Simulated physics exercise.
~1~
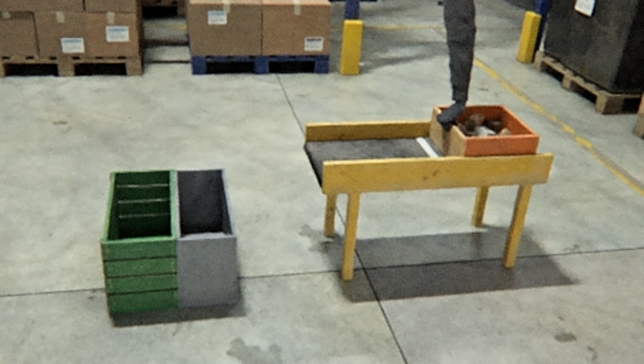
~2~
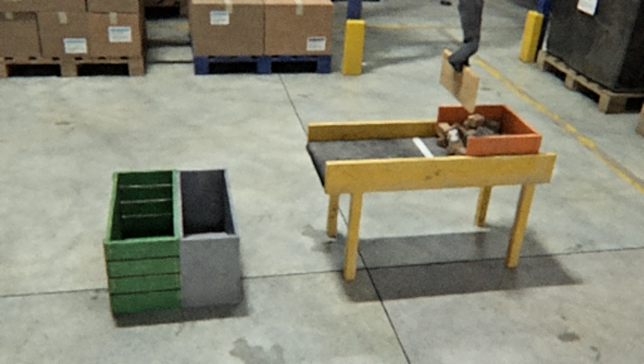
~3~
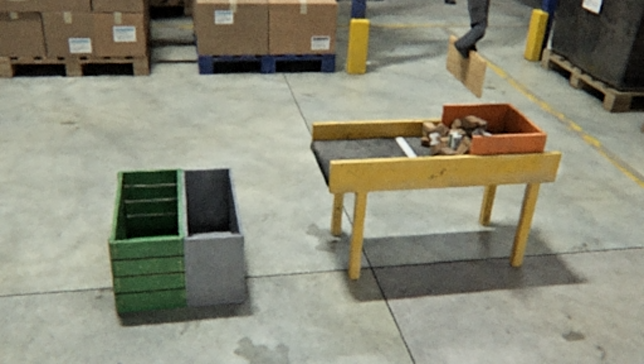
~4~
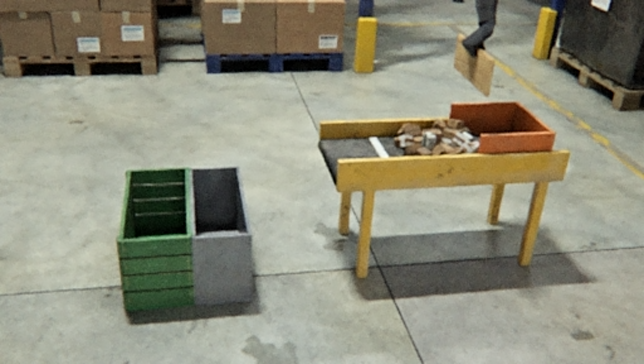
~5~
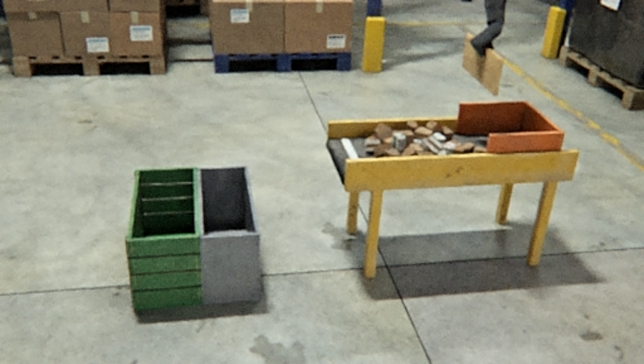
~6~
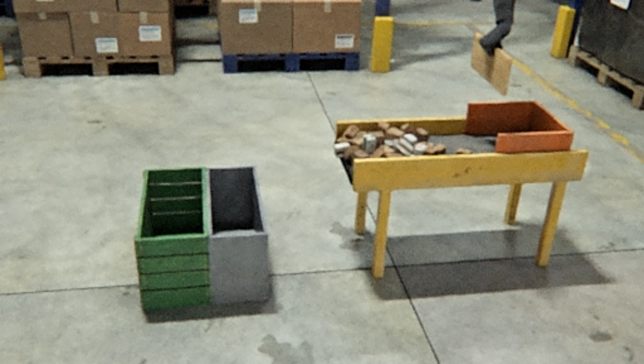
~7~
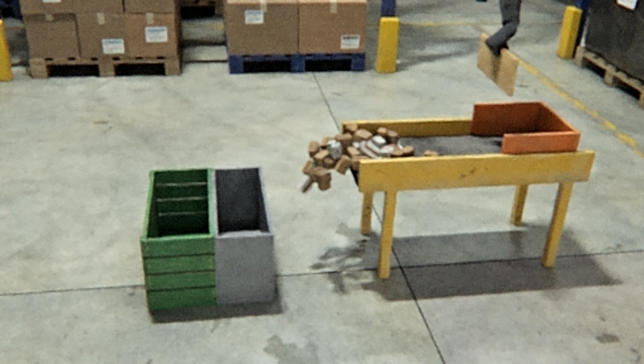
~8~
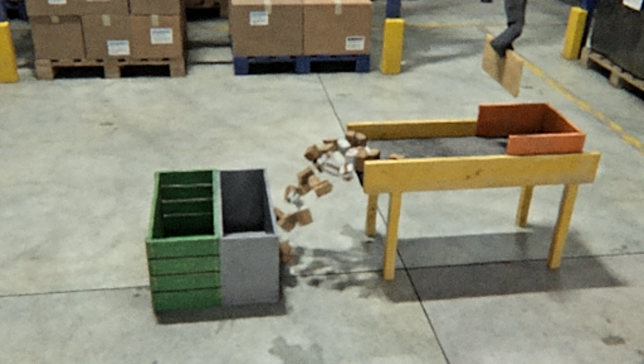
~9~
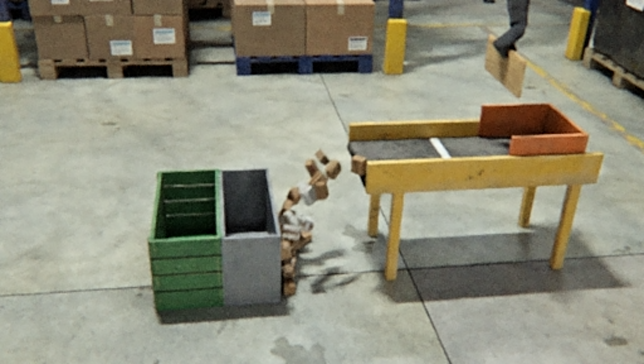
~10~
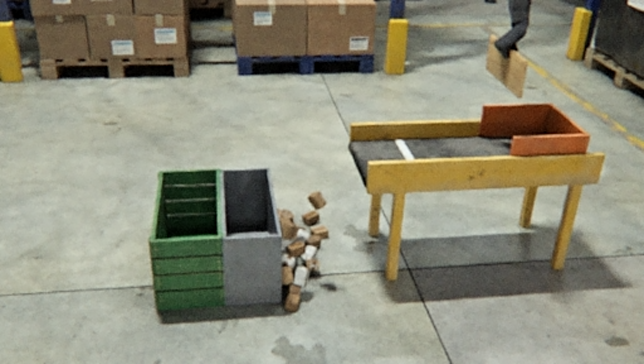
In a warehouse, a belt carries little parcels left and drops them short of a grey box.
